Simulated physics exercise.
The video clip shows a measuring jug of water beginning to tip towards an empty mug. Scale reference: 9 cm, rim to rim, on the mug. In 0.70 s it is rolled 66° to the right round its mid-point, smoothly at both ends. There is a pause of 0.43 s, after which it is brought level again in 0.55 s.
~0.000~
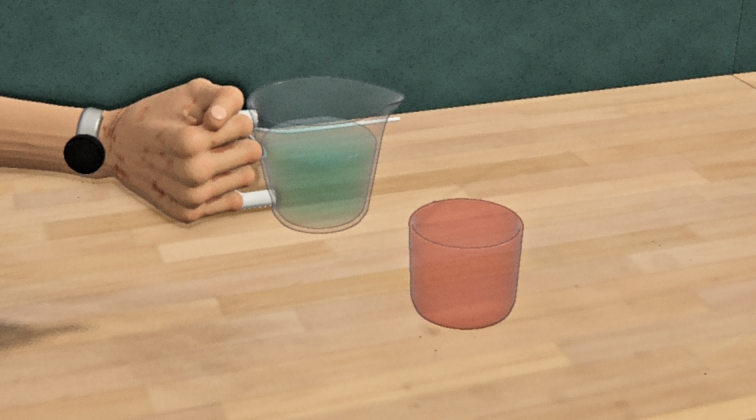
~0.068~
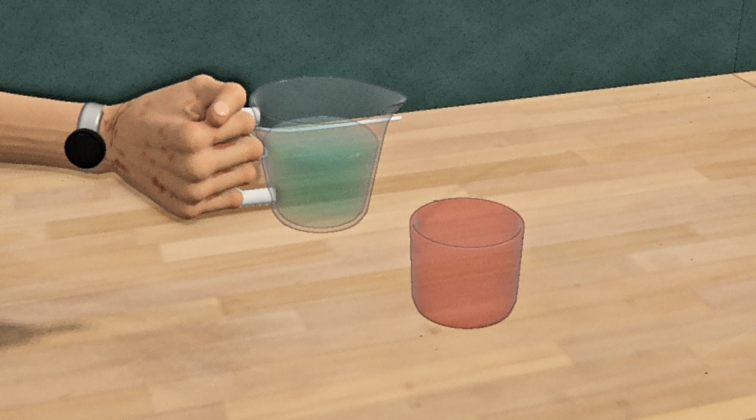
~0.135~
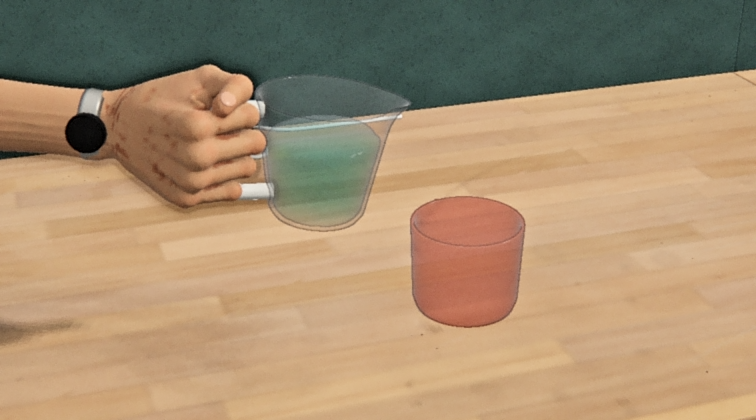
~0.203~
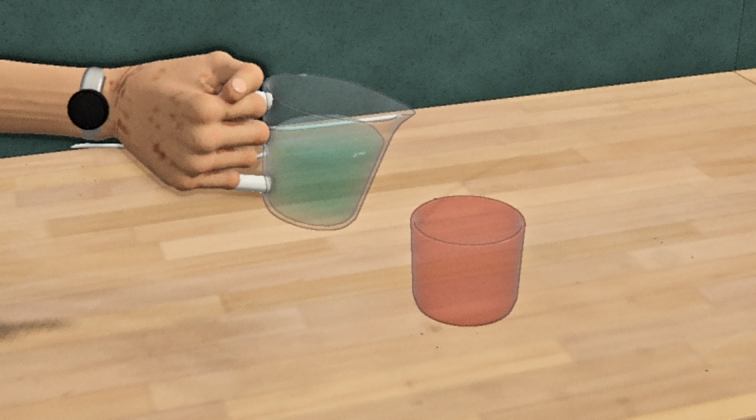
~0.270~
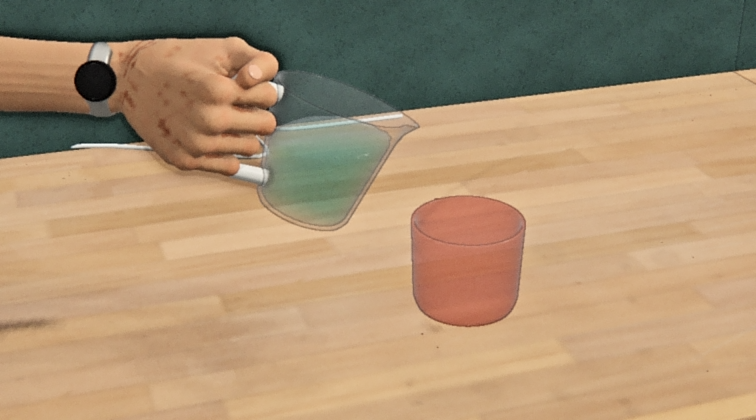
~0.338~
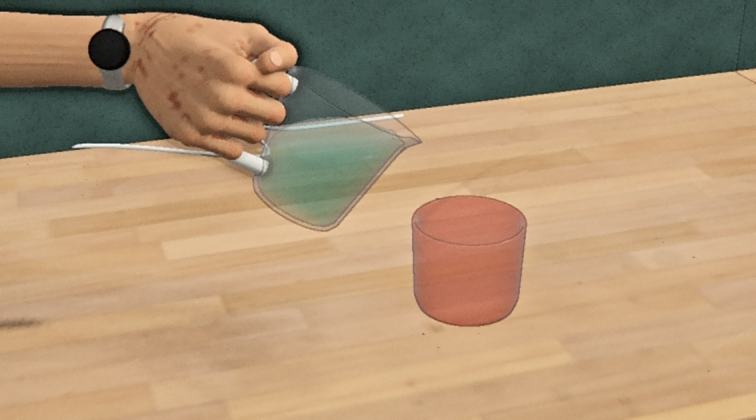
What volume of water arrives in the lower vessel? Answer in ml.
The mug gets roughly 260 ml.
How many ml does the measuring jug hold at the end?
Close to 90 ml.
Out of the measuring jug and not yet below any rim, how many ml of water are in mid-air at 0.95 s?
Volume in flight: Around 20 ml.
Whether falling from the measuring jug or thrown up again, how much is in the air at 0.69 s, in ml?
Close to 40 ml.
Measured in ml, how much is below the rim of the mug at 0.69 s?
Roughly 80 ml.
By 0.69 s the tilt is 66° and the mug has 75 ml, the measuring jug 225 ml, and 0 ml is on the counter.
By 0.95 s the tilt is 66° and the mug has 195 ml, the measuring jug 130 ml, and 0 ml is on the counter.
By 1.22 s the tilt is 62° and the mug has 245 ml, the measuring jug 95 ml, and 5 ml is on the counter.
By 1.51 s the tilt is 14° and the mug has 255 ml, the measuring jug 90 ml, and 5 ml is on the counter.
At rest the mug has 255 ml, the measuring jug 90 ml, and 5 ml is on the counter.
